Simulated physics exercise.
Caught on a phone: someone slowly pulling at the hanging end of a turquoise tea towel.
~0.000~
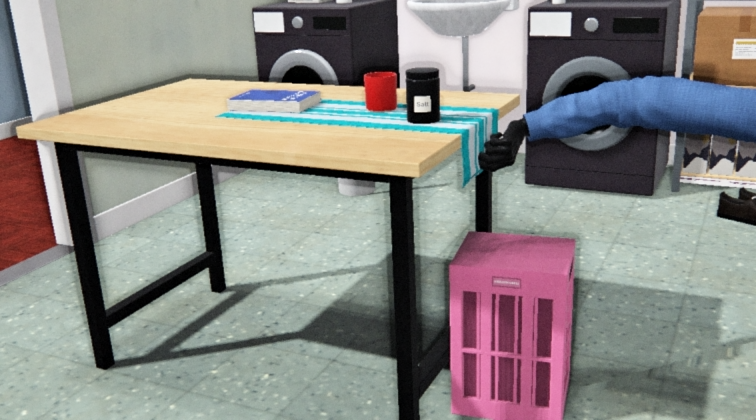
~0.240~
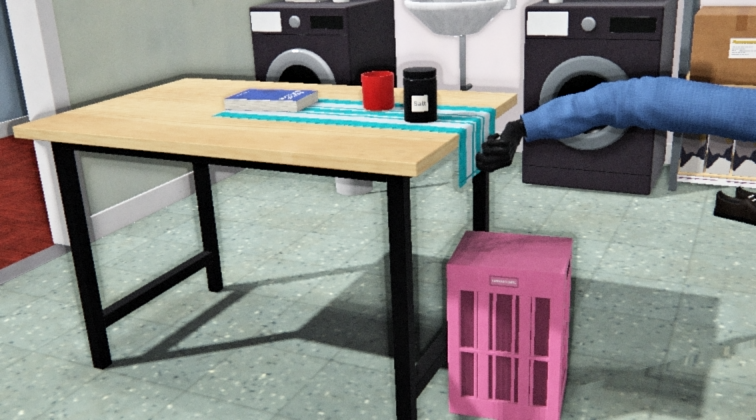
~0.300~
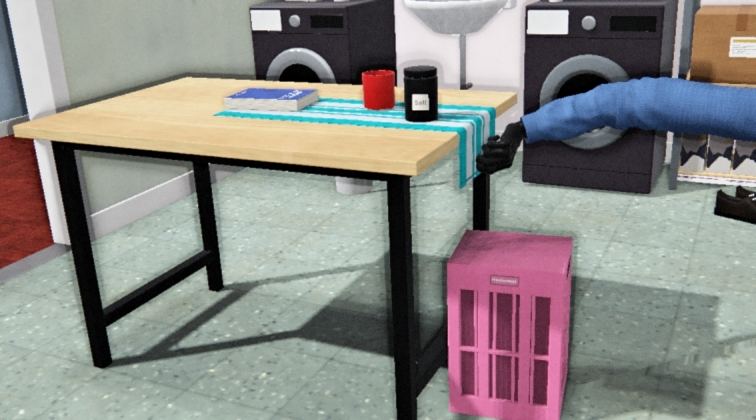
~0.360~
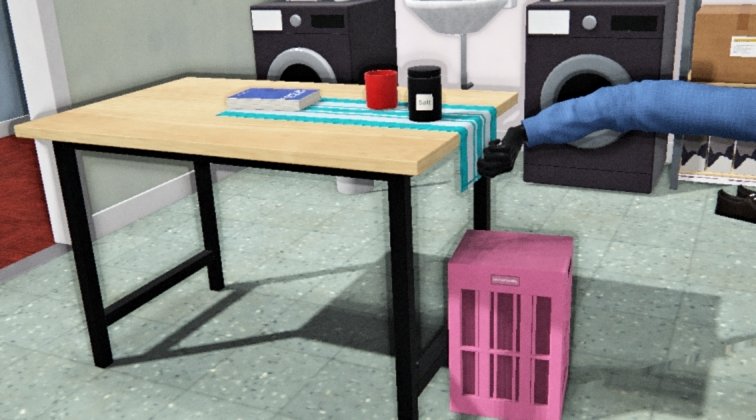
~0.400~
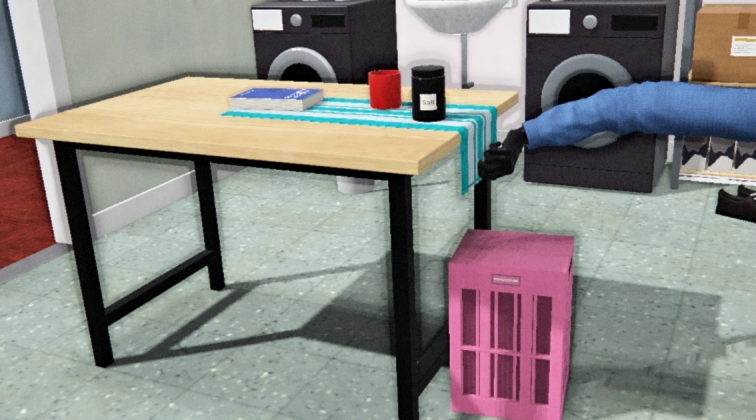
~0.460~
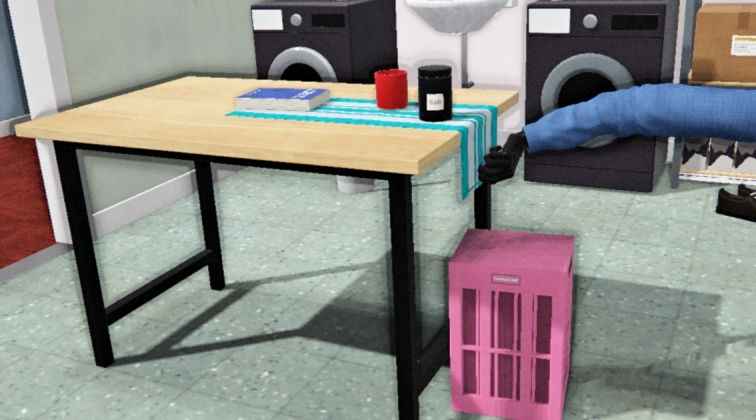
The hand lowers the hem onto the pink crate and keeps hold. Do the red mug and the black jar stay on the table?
In the end the red mug keeps clear of the edge and the black jar falls off.
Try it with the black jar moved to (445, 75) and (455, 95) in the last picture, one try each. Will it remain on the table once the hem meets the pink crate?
At the first it stays on; at the second it is carried off.
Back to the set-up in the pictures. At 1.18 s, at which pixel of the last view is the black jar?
Around (519, 181).
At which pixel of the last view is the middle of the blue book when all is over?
It ends at (336, 102).
After 0.76 s, hem going down; mug carried along near (411, 91); jar carried along near (457, 94).
After 1.18 s, hem on the crate; mug carried along near (442, 93); jar over the edge.
After 1.66 s, hem on the crate; mug carried along near (452, 93); jar over the edge.
In the end, hem on the crate; mug carried along near (452, 93); jar over the edge. The red mug stays on the table and the black jar goes over the edge.
